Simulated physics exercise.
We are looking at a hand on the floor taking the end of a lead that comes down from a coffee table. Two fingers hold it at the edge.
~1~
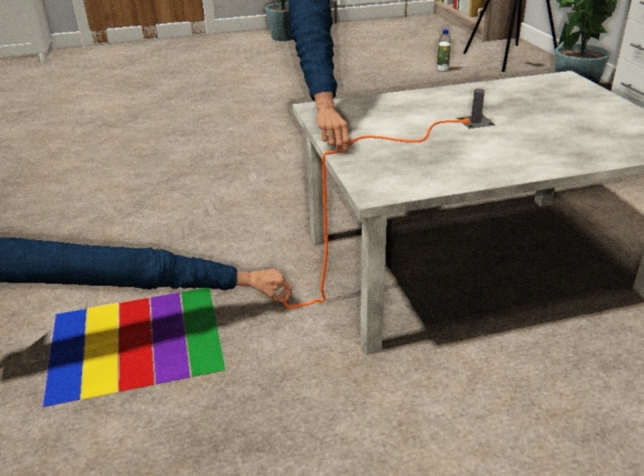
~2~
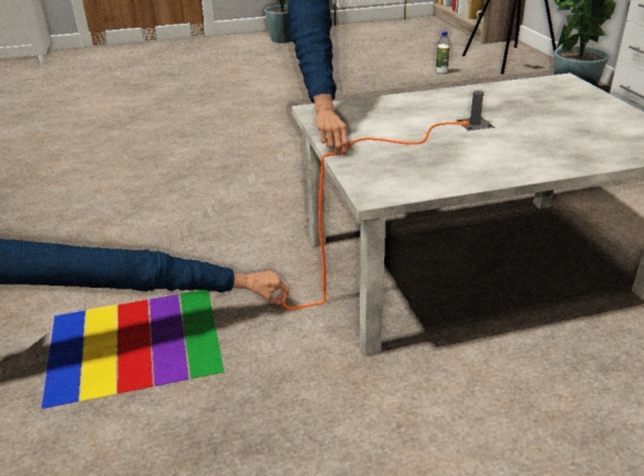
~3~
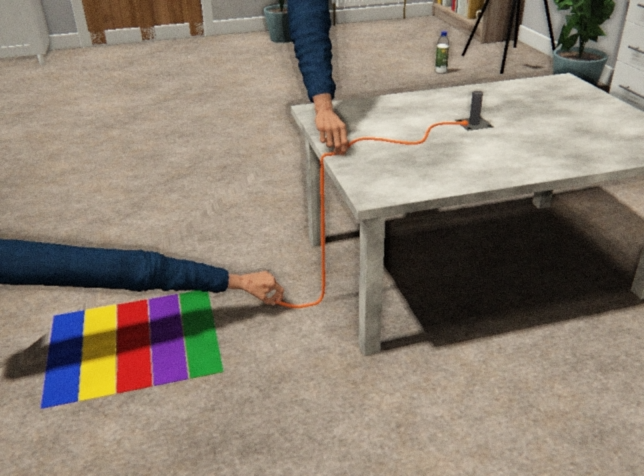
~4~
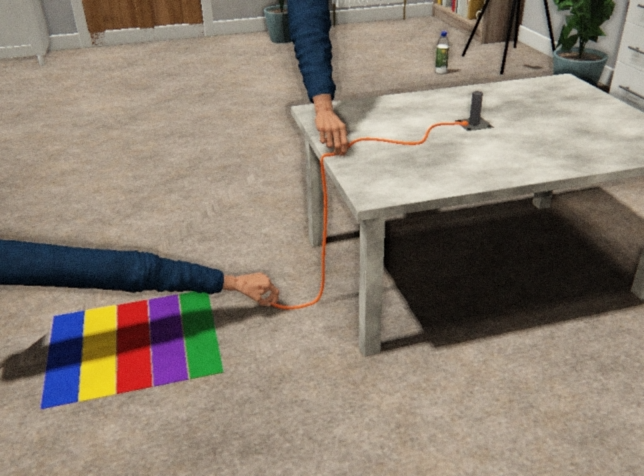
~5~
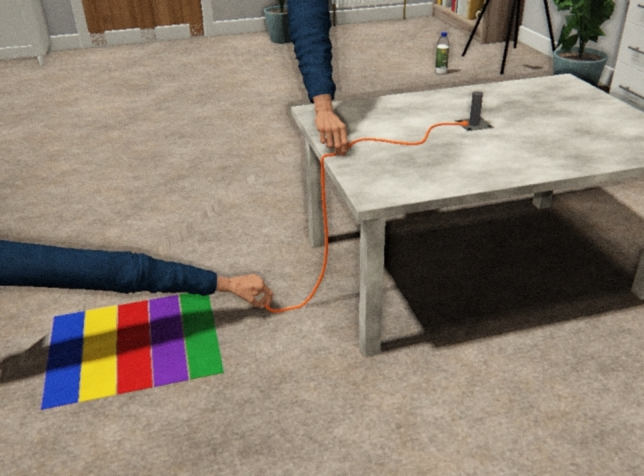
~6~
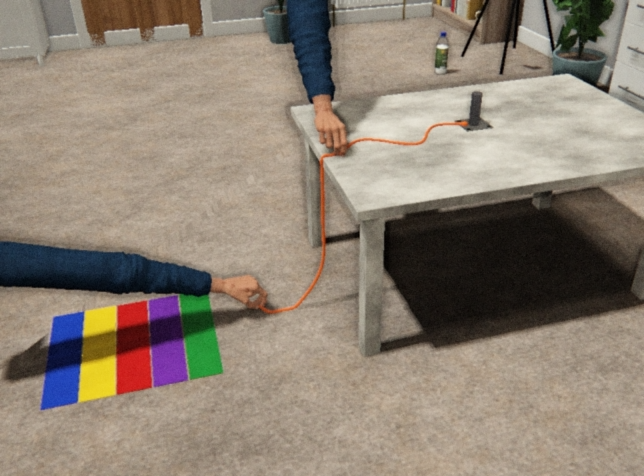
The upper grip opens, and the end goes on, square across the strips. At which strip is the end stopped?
The end stops over the red strip.
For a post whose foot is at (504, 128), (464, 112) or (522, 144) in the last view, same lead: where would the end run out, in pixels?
Near (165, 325), (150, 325) and (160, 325).
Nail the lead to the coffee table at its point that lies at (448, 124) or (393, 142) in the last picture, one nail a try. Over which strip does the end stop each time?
Try by try: Red; purple.
A little later, end near (182, 320); over green.
Next, end near (150, 326); over purple.
When it is tight, end near (131, 329); over red. It gets as far as the red strip.
